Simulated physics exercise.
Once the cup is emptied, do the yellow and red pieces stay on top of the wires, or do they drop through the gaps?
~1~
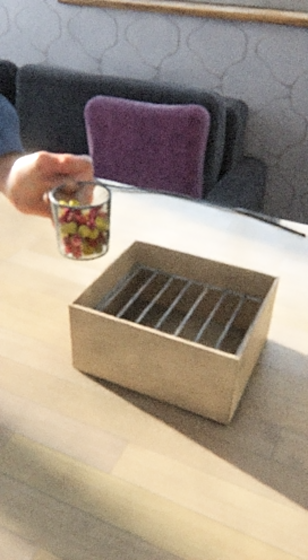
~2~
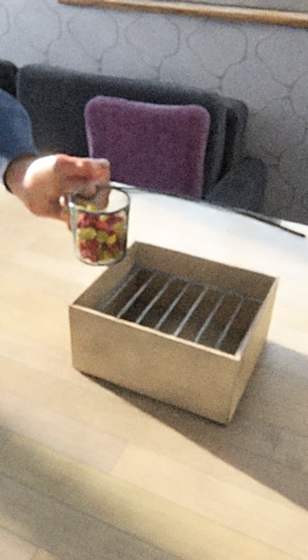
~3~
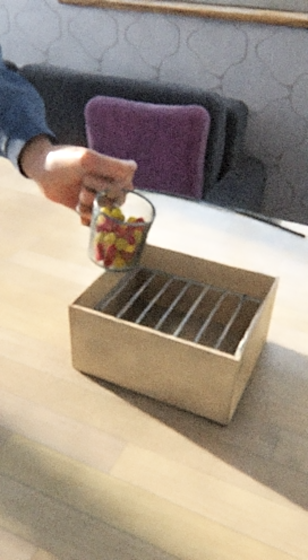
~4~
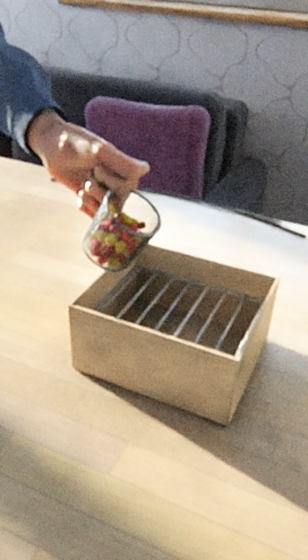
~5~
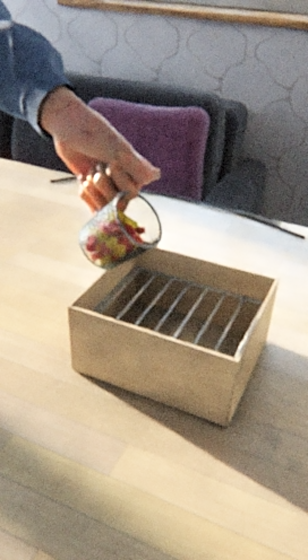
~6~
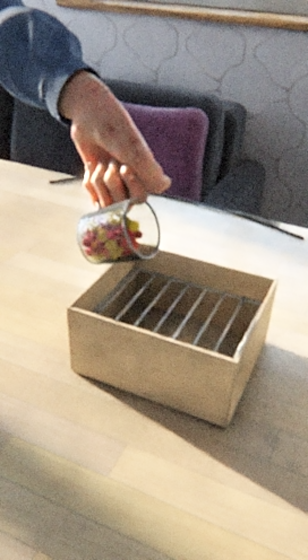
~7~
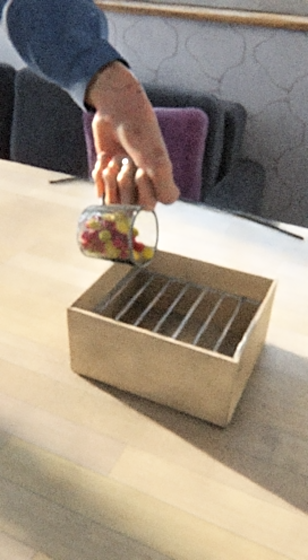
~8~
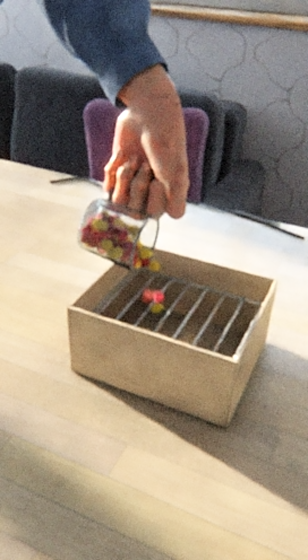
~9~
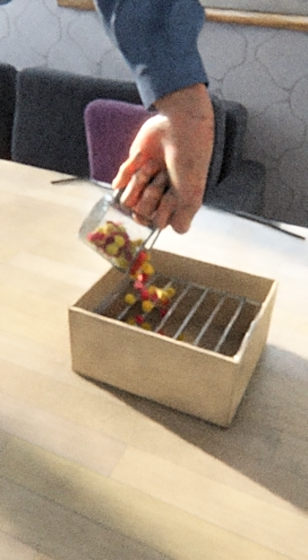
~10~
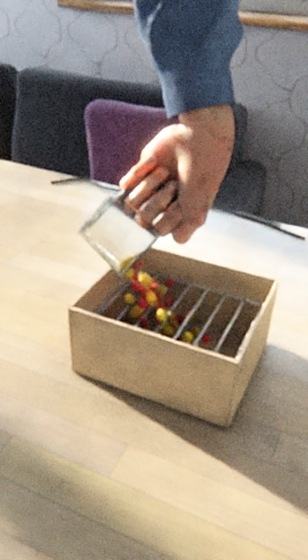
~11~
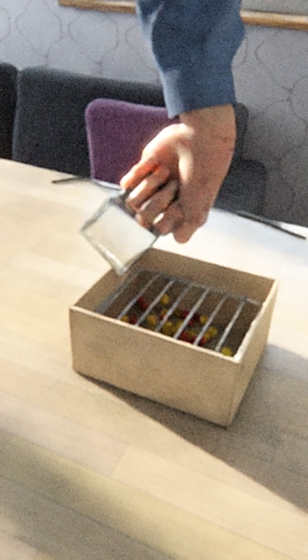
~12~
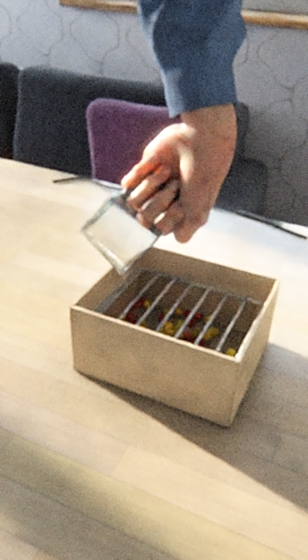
Both the yellow and the red pieces drop through the gaps, and all of them end up beneath the wires.
At a pale wooden table in a room with dark seats, a purple cushion and patterned grey wallpaper, the view looks down from a slightly swaying camera. An open wooden box with a row of metal wires across it stands on the table, and a hand at the left holds a clear cup of small yellow and red pieces. The hand carries the cup right to the box and gradually tips it onto its side. The pieces tumble out onto the wires and slip through the gaps. At the end the cup is upturned and empty, and the yellow and red pieces all lie beneath the wires.
